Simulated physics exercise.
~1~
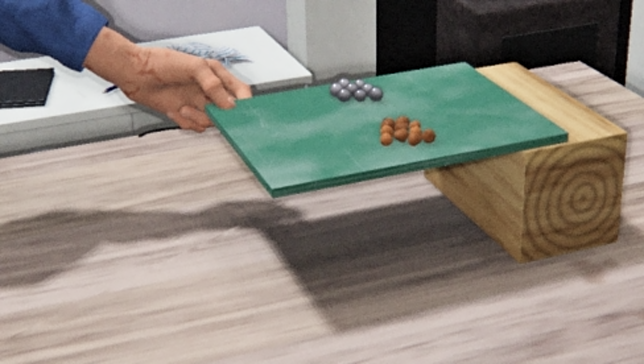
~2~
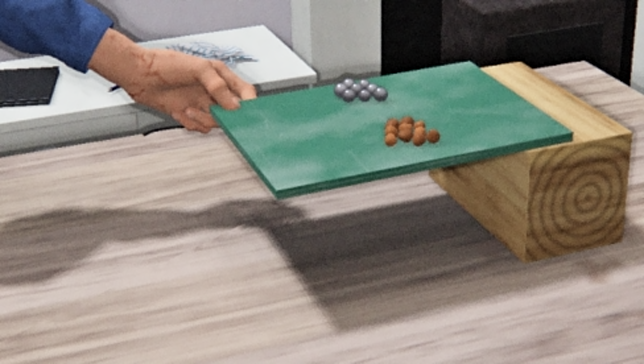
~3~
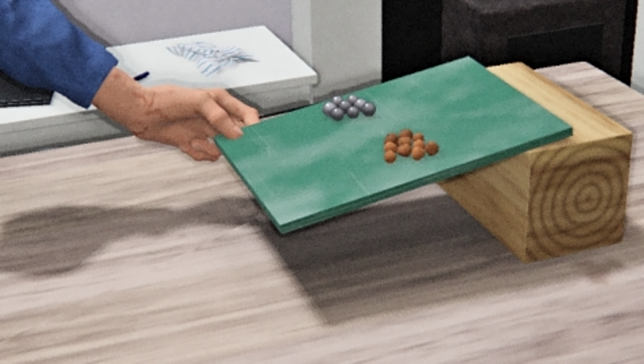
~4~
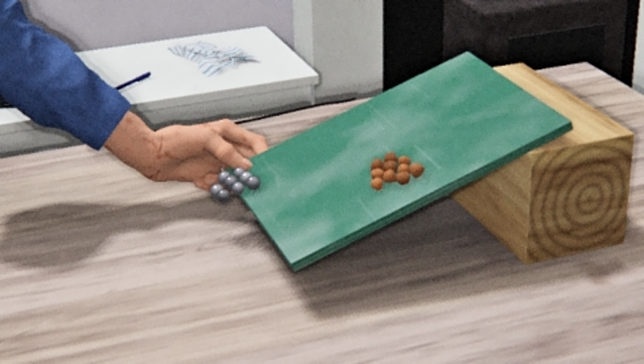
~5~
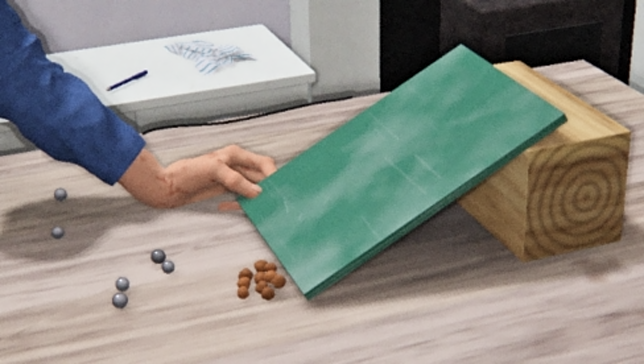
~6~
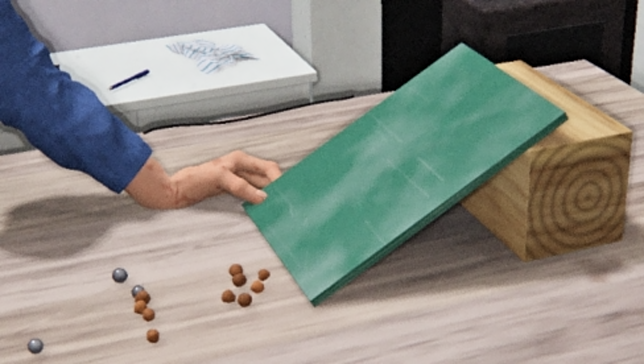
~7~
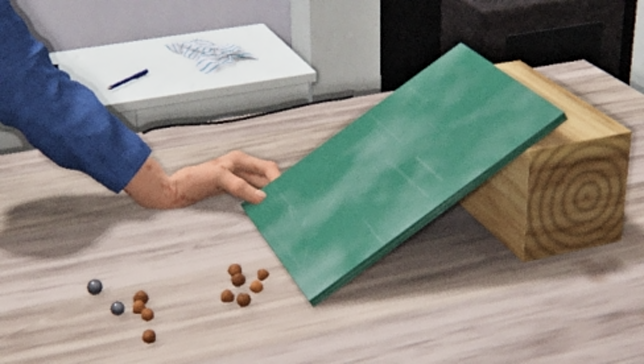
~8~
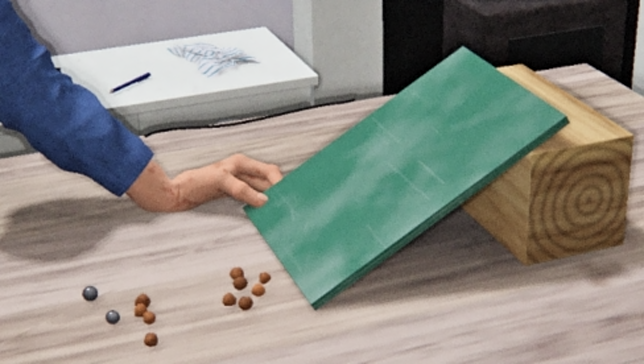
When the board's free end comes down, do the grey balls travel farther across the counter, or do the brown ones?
The grey balls travel farther, rolling well out across the counter, while the brown ones settle closer to the board.
A green board lowered by hand tips, and grey balls roll farther than the brown ones.
